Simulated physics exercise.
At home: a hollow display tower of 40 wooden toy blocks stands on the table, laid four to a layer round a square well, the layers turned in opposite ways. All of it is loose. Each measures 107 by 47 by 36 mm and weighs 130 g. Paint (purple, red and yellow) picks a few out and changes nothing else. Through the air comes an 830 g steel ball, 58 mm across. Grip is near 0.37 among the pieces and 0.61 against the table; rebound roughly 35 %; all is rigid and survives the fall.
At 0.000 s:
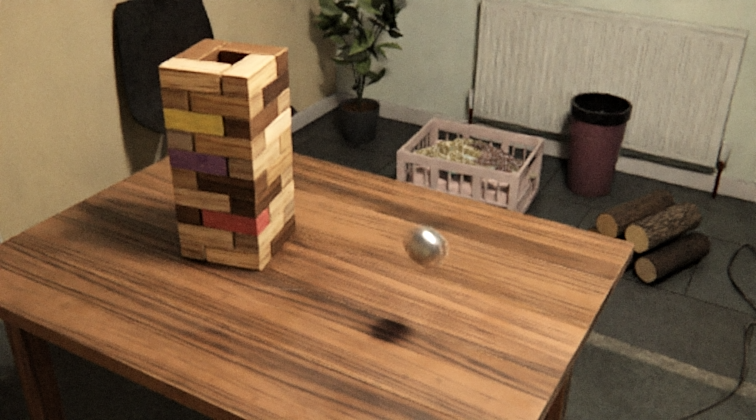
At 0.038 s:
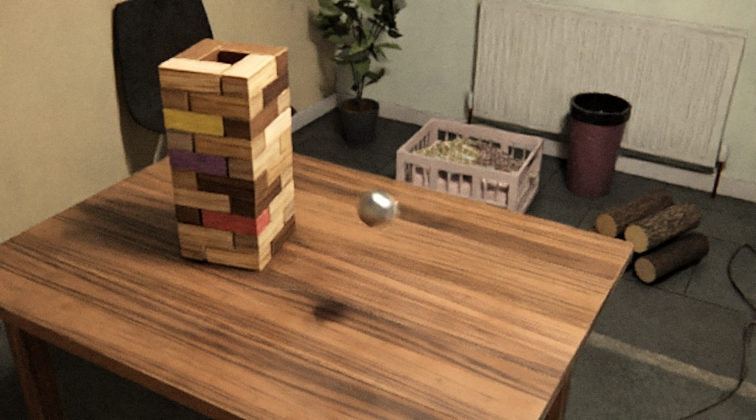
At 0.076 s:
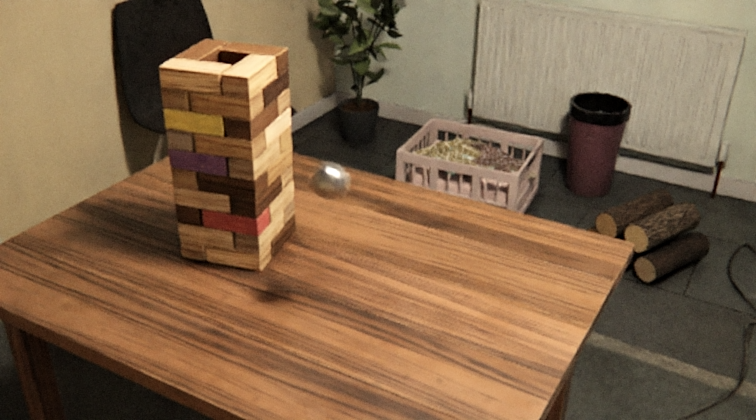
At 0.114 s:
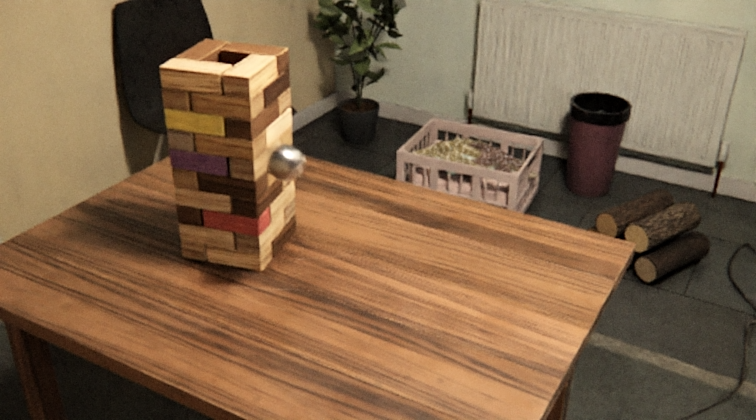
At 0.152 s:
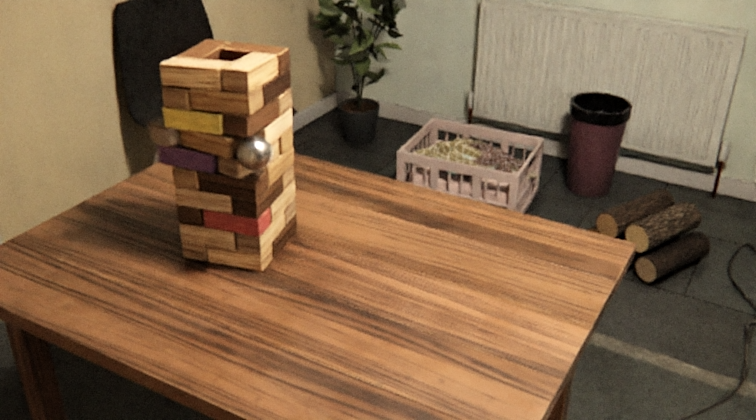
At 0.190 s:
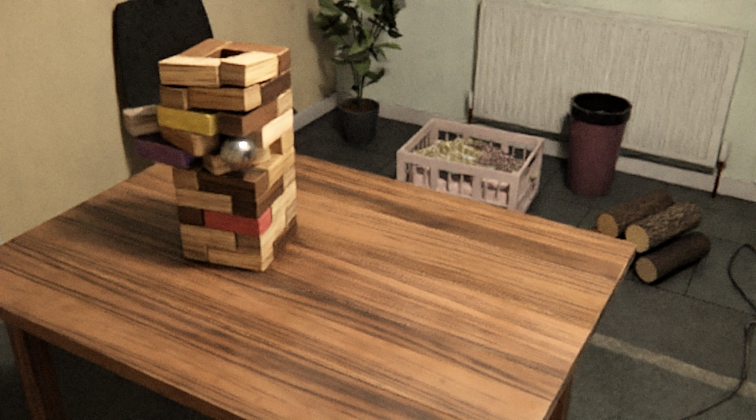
Steel ball flying left over a wooden table and striking a hollow toy block tower, pushing purple and yellow blocks out of line.
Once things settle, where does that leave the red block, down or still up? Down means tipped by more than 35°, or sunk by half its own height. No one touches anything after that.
The red block holds its level.
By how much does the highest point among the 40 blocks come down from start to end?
Roughly 4 cm.
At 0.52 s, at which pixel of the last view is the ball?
Near (175, 198).
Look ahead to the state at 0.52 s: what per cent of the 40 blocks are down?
By then 10 per cent.
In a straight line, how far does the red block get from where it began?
Some 0 cm.
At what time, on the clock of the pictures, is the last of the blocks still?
At about 1.5 s.
Around 0.52 s, ball still moving; 4 of the 40 blocks down; red block unmoved; purple block on its side.
Around 0.96 s, ball still moving; 12 of the 40 blocks down; red block unmoved; purple block on its side.
Finally (1.9 s), ball rolling away; 12 of the 40 blocks down; red block unmoved; yellow block on its side; purple block 18 cm lower. Seen by the last camera, middles, red block near (237, 217).
